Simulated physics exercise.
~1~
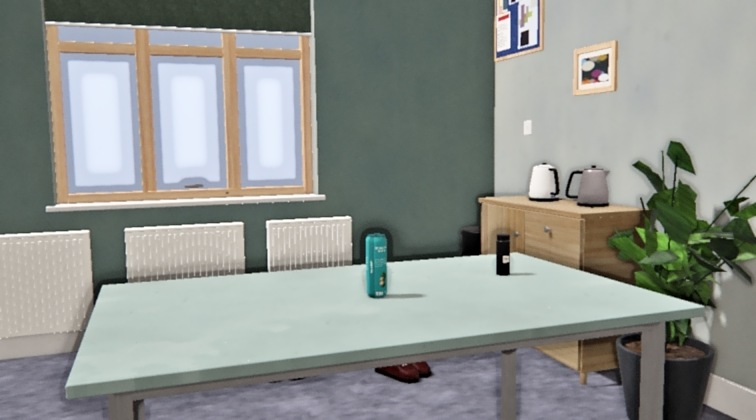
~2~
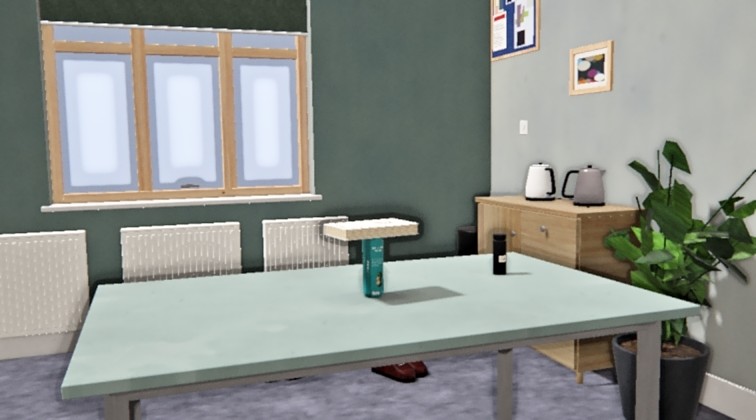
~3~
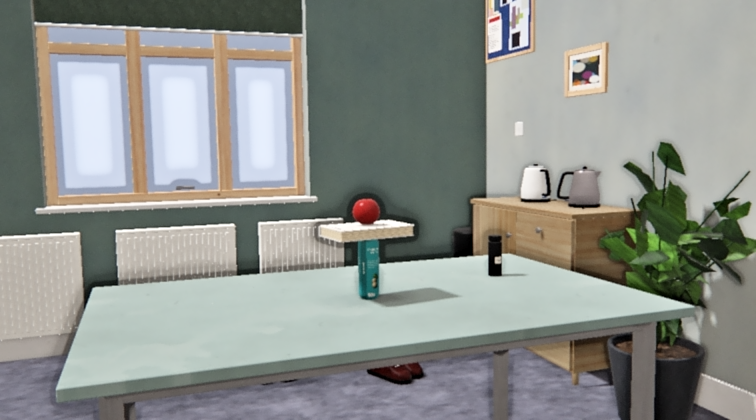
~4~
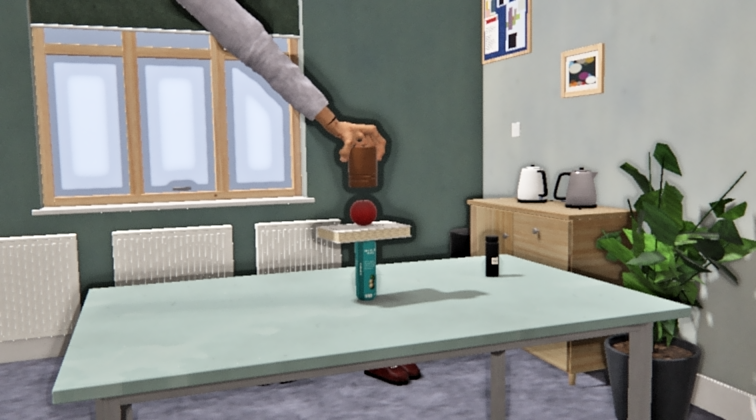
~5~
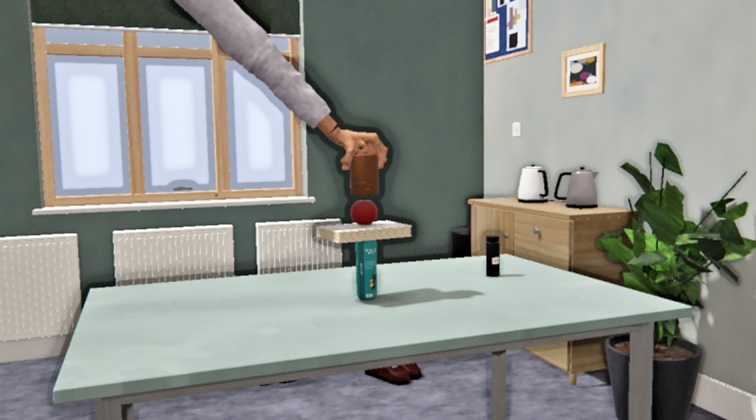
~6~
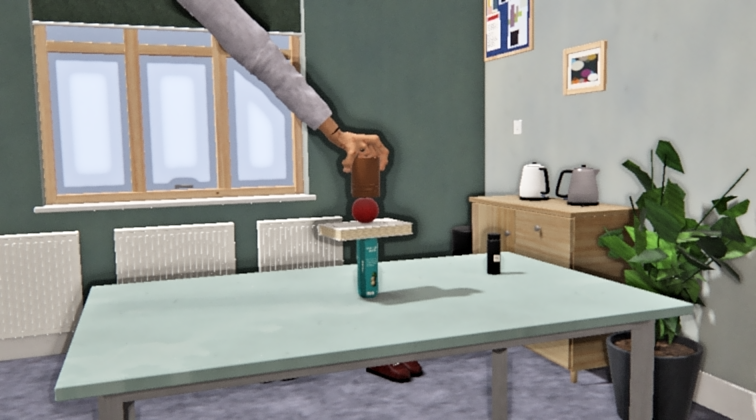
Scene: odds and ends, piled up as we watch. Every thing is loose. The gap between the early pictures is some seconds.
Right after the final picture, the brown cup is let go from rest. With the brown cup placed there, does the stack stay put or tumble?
My guess is a failure.
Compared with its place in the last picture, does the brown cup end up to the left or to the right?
Pretty clearly in the rightward direction.
Then, 0.60 s past the last view, brown cup now fallen.
Then, 0.80 s past the last view, things are still on the move.
Then, 0.90 s past the last view, as before.
Finally, fallen, brown cup; the other 4 still in place. Final places as the last picture's camera would see them, brown cup near (484, 271). The pile comes apart.
